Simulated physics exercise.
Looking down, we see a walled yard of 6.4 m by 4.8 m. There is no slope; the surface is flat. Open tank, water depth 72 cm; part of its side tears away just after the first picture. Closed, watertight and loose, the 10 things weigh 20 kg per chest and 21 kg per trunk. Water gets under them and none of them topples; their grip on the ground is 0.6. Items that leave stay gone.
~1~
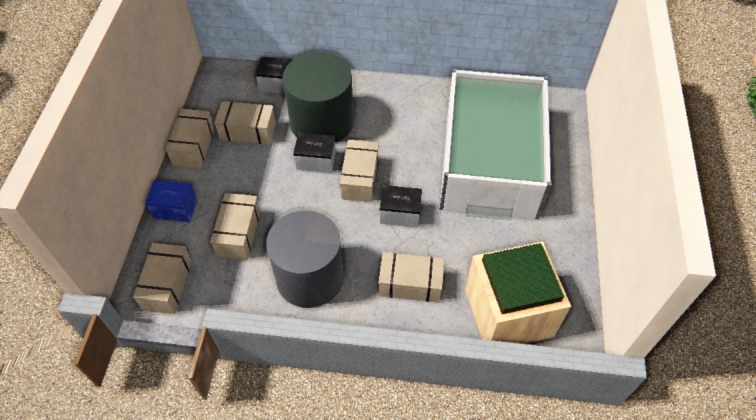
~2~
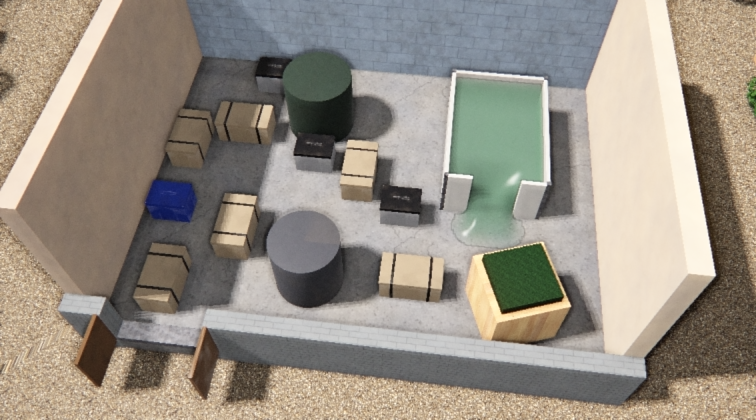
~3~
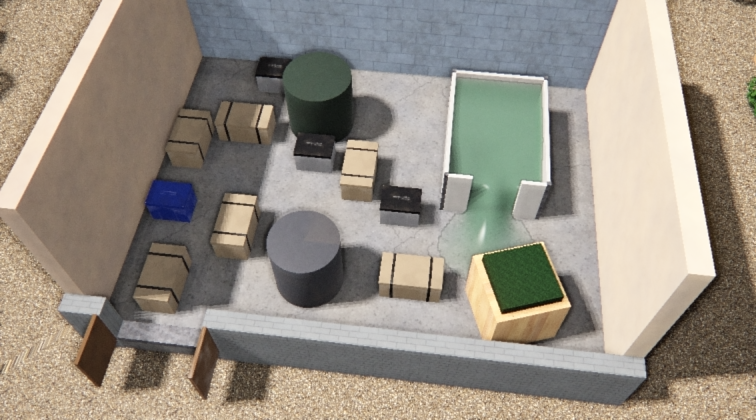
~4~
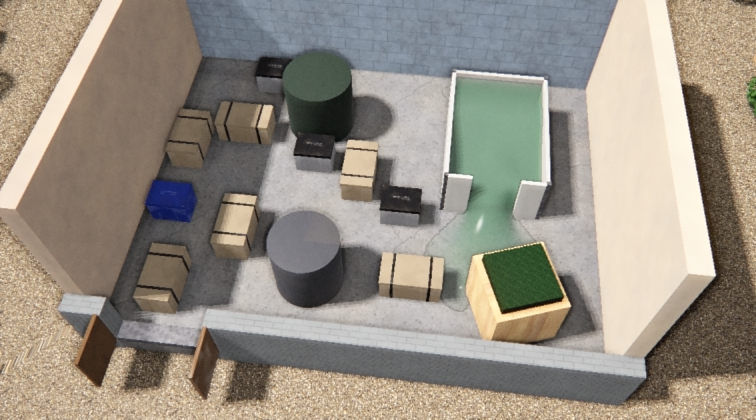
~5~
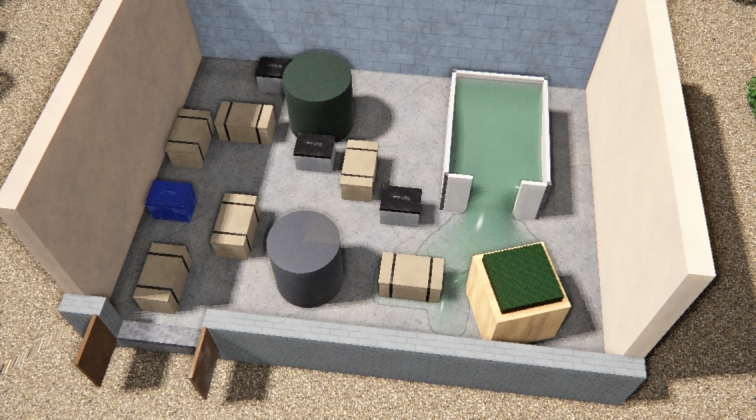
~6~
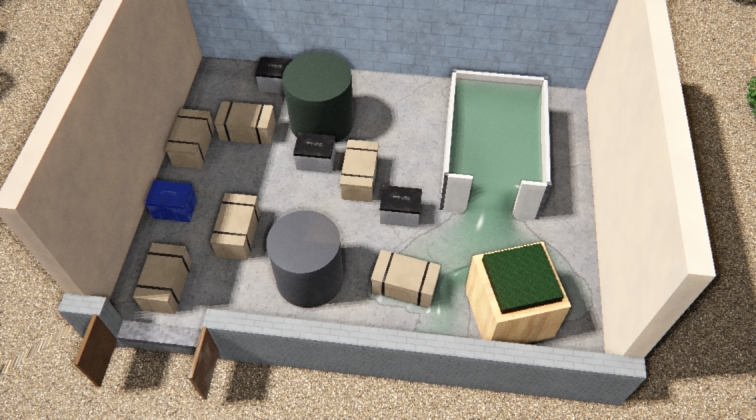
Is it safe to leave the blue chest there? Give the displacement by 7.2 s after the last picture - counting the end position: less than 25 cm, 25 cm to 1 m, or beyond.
It is left a short distance off.
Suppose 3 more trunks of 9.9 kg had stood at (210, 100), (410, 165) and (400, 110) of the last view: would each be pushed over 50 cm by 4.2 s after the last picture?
From first to last: Does not reach it, does not reach it, does not reach it.
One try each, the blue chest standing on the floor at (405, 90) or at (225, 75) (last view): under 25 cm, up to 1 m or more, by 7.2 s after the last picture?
Try one: It hardly moves. Try two: It hardly moves.
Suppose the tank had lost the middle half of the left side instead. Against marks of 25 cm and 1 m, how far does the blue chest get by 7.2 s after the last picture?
The answer: The blue chest is taken far off.
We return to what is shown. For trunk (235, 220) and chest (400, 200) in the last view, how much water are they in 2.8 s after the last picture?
I'd estimate 2 cm for the first and 2 cm for the second.
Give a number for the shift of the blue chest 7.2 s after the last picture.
Close to 40 cm by then.
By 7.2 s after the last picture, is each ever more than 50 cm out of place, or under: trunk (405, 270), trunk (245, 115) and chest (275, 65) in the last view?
In sequence - crossed the line; stayed below the line; stayed below the line.
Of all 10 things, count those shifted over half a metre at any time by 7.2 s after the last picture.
That makes 2.
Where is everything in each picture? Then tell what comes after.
In the first picture, the blue chest at (168, 193), on the bottom; water covers 2.5 m2; 0 of 10 have shifted.
In the second picture, the blue chest at (168, 193) rests on the ground; 3.0 m2 under water; 0 of 10 have shifted.
In the third picture, the blue chest at (168, 193), on the bottom; water covers 3.7 m2; 0 of 10 have shifted.
In the fourth picture, the blue chest at (168, 193) rests on the ground; water covers 4.1 m2; 0 of 10 have shifted.
In the fifth picture, the blue chest at (168, 193), on the bottom; water covers 4.5 m2; 0 of 10 have shifted.
In the sixth picture, the blue chest at (168, 193) rests on the ground; 5.3 m2 under water; 1 of 10 have shifted.
Then, 0.9 s after the last picture the blue chest is near (168, 193), 0.0 m from its start, aground; 0 of 10 are out; 1 afloat.
Then, 2.8 s after the last picture the blue chest is near (168, 193), 0.0 m from its start, aground; 0 of 10 are out; 1 afloat.
Then, 4.8 s after the last picture the blue chest is near (169, 193), 0.0 m from its start, aground; 0 of 10 are out; 3 afloat.
Then, 7.2 s after the last picture the blue chest is near (198, 187), 0.4 m from its start, aground; 0 of 10 are out; 2 afloat.
